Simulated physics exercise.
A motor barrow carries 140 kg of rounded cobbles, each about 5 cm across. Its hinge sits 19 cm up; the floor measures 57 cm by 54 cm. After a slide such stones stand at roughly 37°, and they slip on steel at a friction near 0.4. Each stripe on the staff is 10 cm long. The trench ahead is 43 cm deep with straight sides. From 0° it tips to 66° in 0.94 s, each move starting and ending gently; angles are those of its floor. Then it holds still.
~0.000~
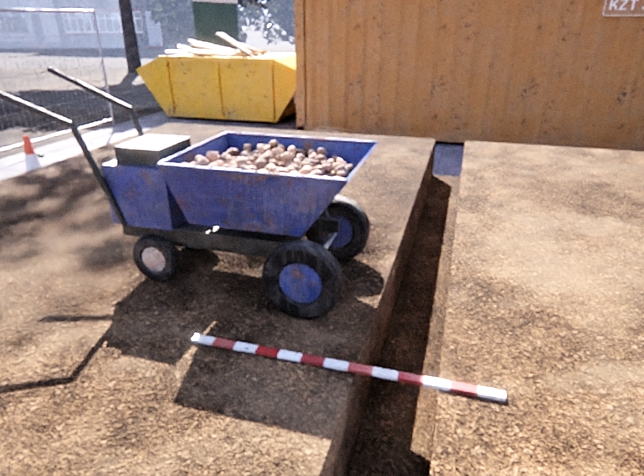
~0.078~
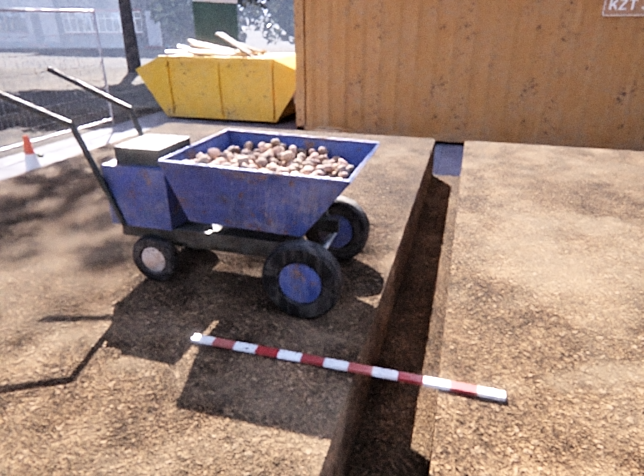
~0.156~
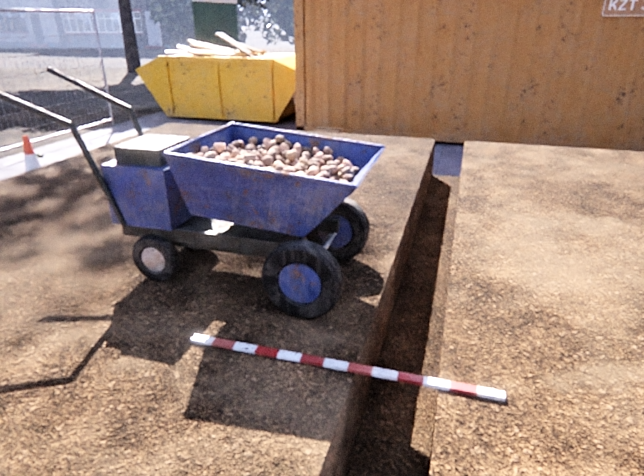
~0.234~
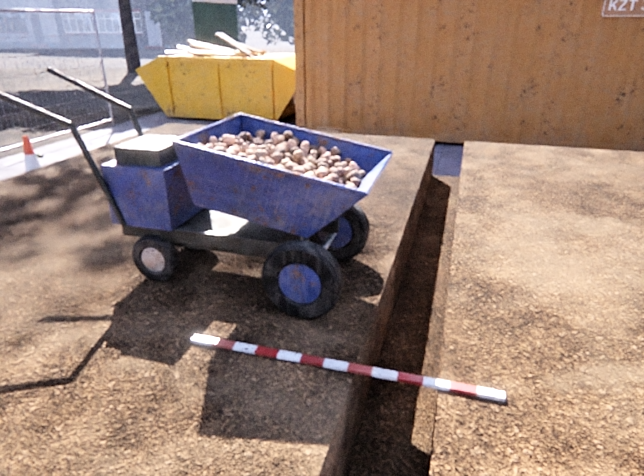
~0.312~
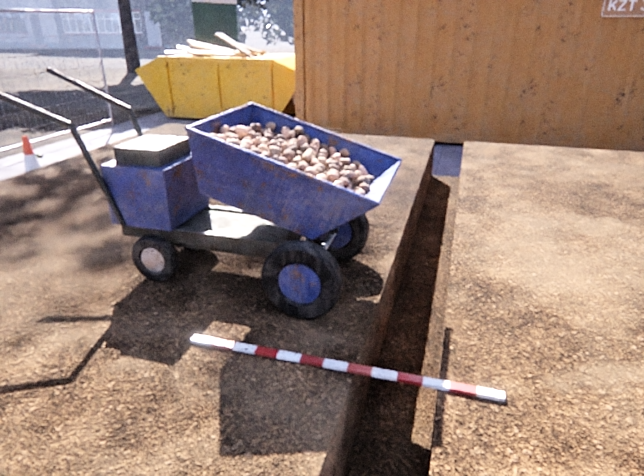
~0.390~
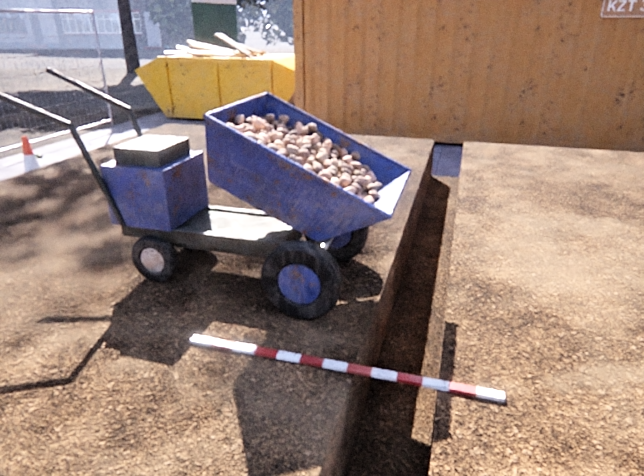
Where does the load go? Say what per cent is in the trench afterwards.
About 46 per cent.
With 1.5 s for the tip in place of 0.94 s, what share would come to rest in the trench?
Then about 50 per cent.
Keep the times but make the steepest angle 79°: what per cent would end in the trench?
It would be near 40 per cent.
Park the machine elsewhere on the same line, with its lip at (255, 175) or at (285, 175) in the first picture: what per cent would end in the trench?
Near 70 per cent from the first place, 95 from the second.
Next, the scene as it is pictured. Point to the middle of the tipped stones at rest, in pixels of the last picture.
Their middle is at about (460, 301).
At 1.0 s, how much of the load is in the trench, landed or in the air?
Some 5 per cent.
After 0.7 s the floor is at 55°; 100 % in the skip; the foremost stones are at (407, 240).
After 1.0 s the floor is at 66°; 80 % in the skip, 4 % in the trench, 16 % past the trench; the foremost stones are at (496, 325).
After 1.4 s the floor is at 66°; 41 % in the skip, 9 % in the trench, 51 % past the trench; the foremost stones are at (629, 337).
After 3.3 s the floor is at 66°; 1 % in the skip, 46 % in the trench, 54 % past the trench; the foremost stones are past the picture's edge.
